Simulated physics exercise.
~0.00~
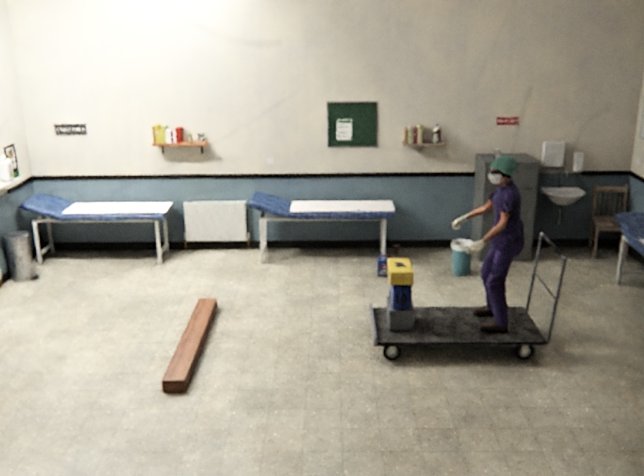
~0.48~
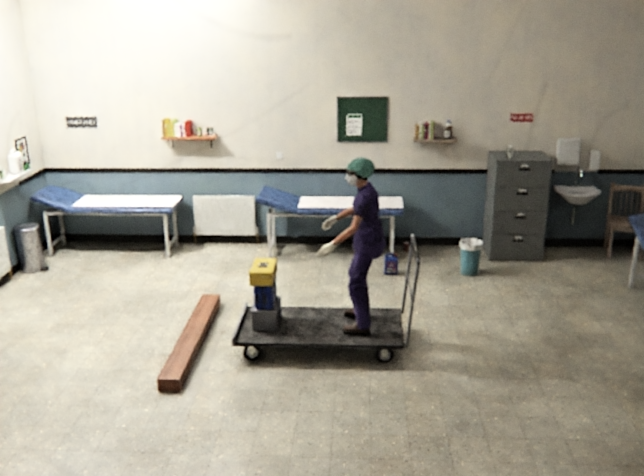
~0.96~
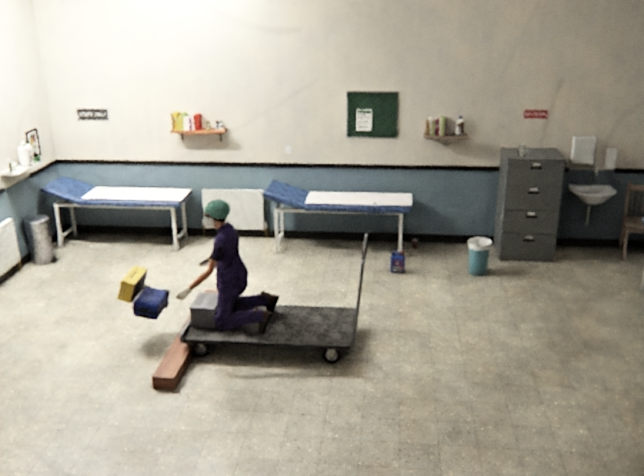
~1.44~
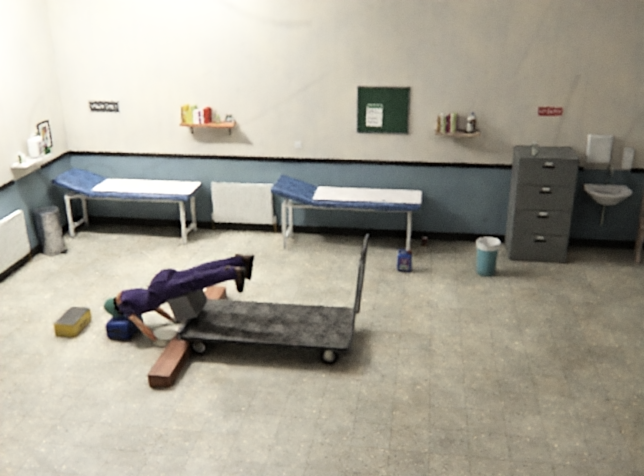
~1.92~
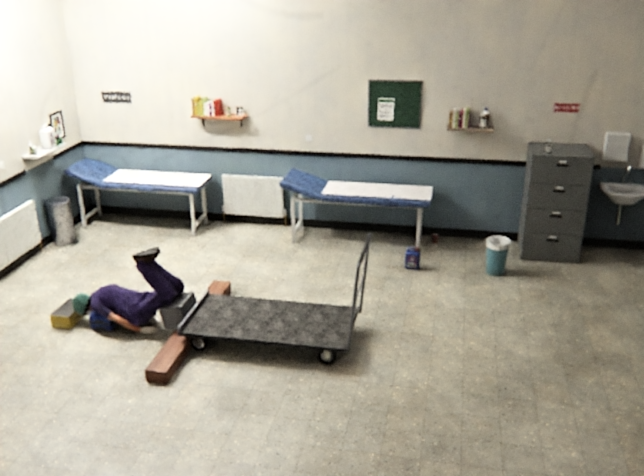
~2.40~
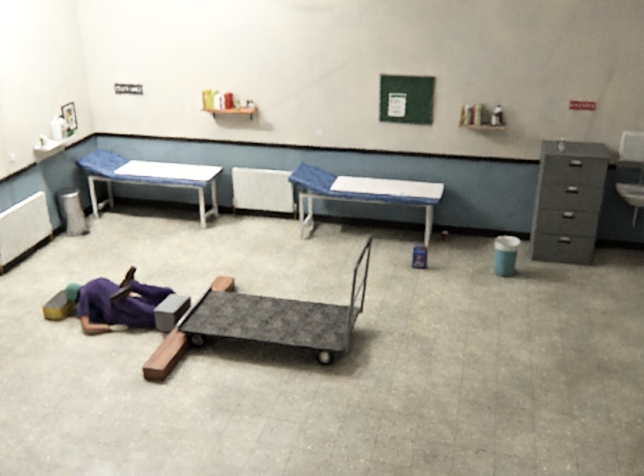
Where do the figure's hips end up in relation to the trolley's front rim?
They end up beyond the front rim, with the figure lying on the floor to the left of the trolley.
